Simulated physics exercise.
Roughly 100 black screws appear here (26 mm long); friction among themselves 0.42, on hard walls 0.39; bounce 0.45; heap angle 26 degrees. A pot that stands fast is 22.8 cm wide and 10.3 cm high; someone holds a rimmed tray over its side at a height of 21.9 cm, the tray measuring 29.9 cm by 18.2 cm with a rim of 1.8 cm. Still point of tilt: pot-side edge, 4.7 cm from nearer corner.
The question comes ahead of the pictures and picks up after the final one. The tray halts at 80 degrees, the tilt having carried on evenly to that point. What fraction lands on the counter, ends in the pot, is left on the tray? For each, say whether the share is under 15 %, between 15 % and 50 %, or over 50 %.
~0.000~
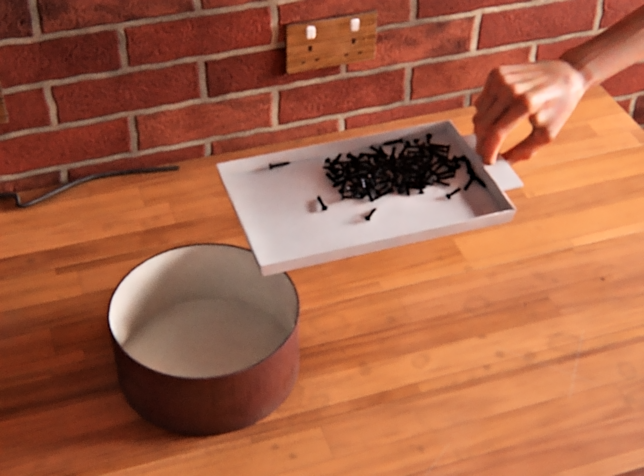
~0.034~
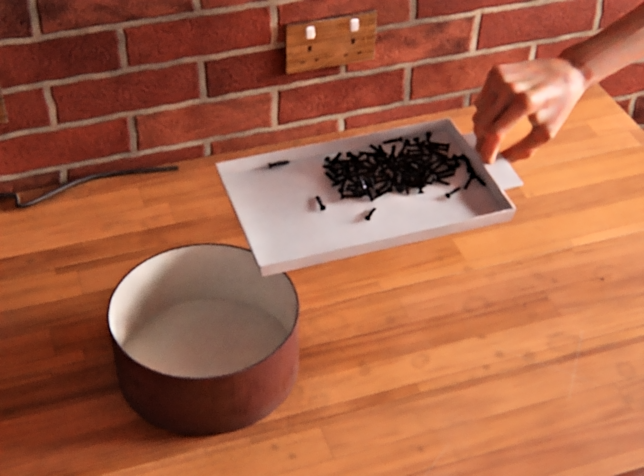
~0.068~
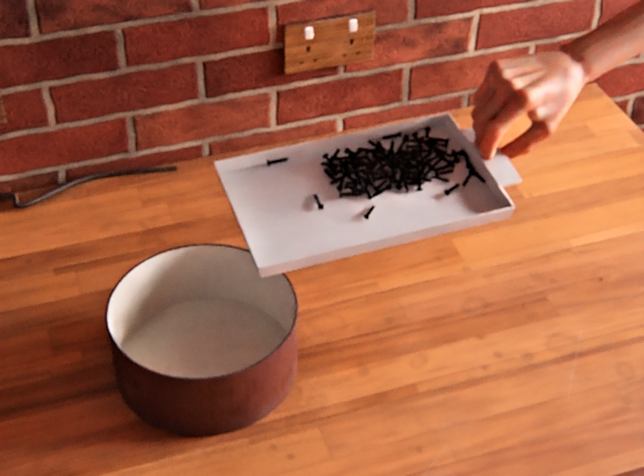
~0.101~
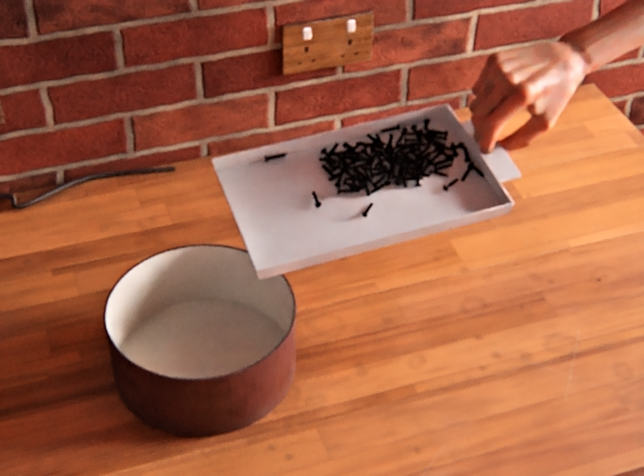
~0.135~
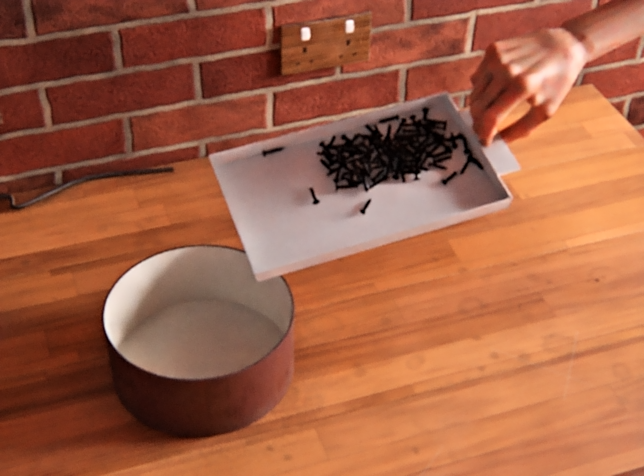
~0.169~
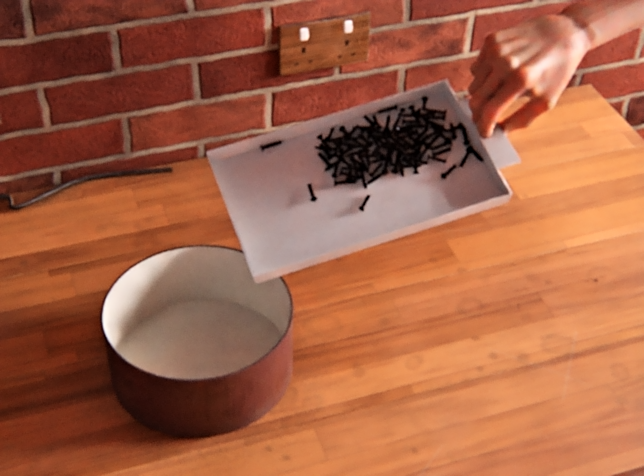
Counter: Over 50 %; pot: Between 15 % and 50 %; tray: Under 15 %.
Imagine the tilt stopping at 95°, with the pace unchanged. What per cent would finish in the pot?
Around 30 in a hundred.
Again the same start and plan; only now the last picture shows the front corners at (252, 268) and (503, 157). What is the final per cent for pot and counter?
Pot: 85, counter: 5.
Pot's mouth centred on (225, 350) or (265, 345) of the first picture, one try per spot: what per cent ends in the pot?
Spot one: Some 75 per cent; spot two: Some 90 per cent.
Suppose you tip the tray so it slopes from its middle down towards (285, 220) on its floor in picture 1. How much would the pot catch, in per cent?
That comes to around 80 per cent.
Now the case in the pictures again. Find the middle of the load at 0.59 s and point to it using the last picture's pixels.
Somewhere about (334, 242) in the last view.
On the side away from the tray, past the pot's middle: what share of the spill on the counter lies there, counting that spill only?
I'd put it at close to 60 per cent.
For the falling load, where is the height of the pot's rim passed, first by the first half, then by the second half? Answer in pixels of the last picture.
First near (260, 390), later near (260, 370).
After 0.42 s, tilt 47 degrees; the tray holds 100 %, the pot 0 %.
After 0.59 s, tilt 69 degrees; the tray holds 95 %, the pot 0 %.
Then, at 0.88 s, tilt 80 degrees; the tray holds 10 %, the pot 15 %.
In the end, at 2.7 s, counter 75 %, pot 25 %, tray 5 %.
